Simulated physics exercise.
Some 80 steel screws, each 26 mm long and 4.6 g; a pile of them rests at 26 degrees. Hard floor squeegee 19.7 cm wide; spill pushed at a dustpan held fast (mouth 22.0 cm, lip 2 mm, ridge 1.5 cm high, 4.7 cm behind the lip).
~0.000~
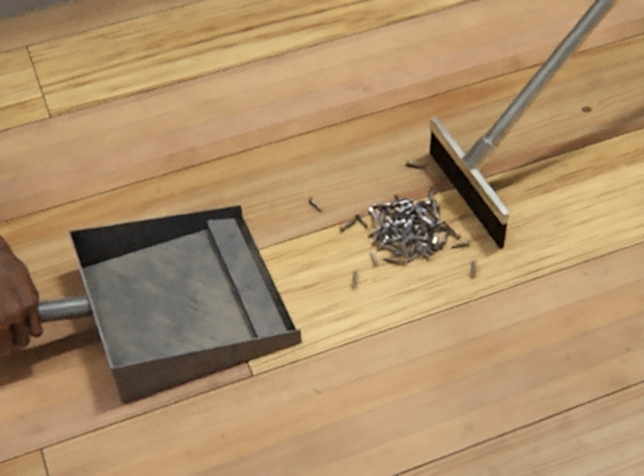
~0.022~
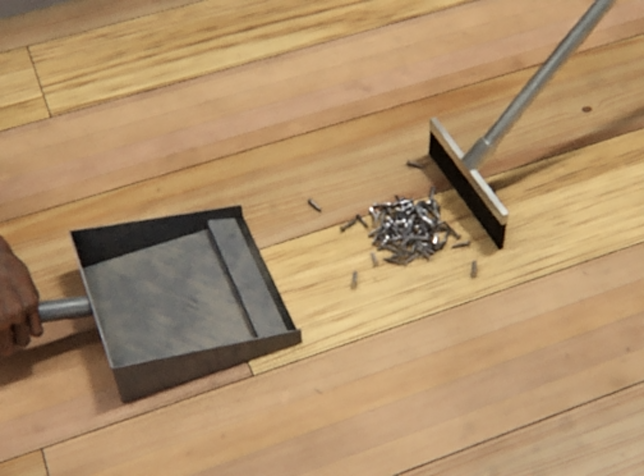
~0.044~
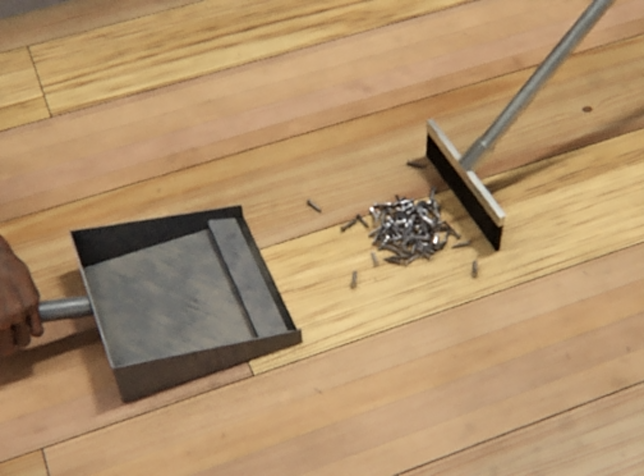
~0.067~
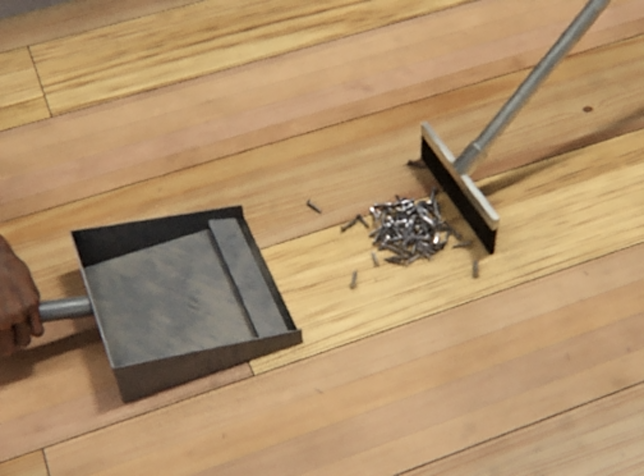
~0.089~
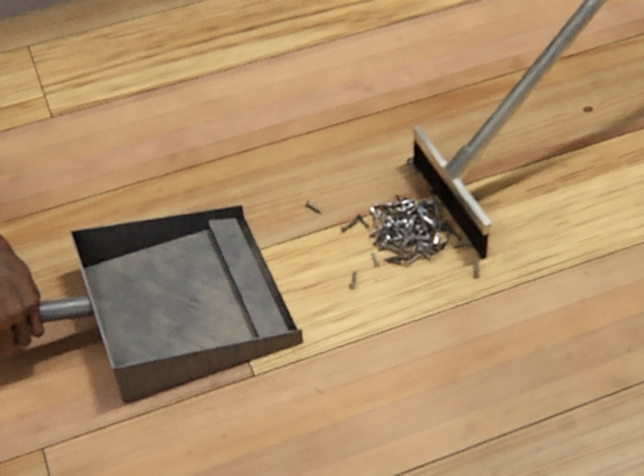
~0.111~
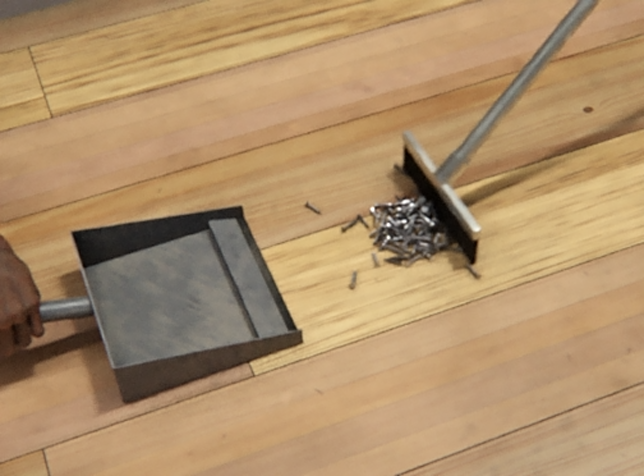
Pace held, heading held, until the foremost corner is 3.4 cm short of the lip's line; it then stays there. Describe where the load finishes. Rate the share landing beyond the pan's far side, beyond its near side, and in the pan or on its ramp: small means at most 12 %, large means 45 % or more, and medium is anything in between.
Shares: Far side - small; near side - small; pan - medium.
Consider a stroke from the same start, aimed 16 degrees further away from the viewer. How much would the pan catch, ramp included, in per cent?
Then about 25 per cent.
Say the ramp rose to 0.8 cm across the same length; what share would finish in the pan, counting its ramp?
I'd expect close to 30 per cent.
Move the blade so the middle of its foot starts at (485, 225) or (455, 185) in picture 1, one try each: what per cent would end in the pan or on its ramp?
Close to 25 in a hundred, then close to 30 in a hundred.
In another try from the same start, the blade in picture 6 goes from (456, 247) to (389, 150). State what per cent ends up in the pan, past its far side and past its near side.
Final per cent - pan 60, far 0, near 5.
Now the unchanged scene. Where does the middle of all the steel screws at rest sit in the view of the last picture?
Roughly pixel (282, 284).
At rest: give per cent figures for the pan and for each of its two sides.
Result in %: Far side 0, near side 0, pan 30.
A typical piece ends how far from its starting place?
I'd put it near 20 cm.
Then, at 0.25 s, middle of the blade 13 cm from the lip; 0 % over the lip, far side 0 %, near side 0 %.
Then, at 0.35 s, middle of the blade 6 cm from the lip; 0 % over the lip, far side 0 %, near side 0 %.
After 0.57 s, middle of the blade 4 cm from the lip; 30 % over the lip, far side 0 %, near side 0 %.
By 1.4 s all is still; far side 0 %, near side 0 %, pan 30 %, in front of the lip or behind the blade 70 %.
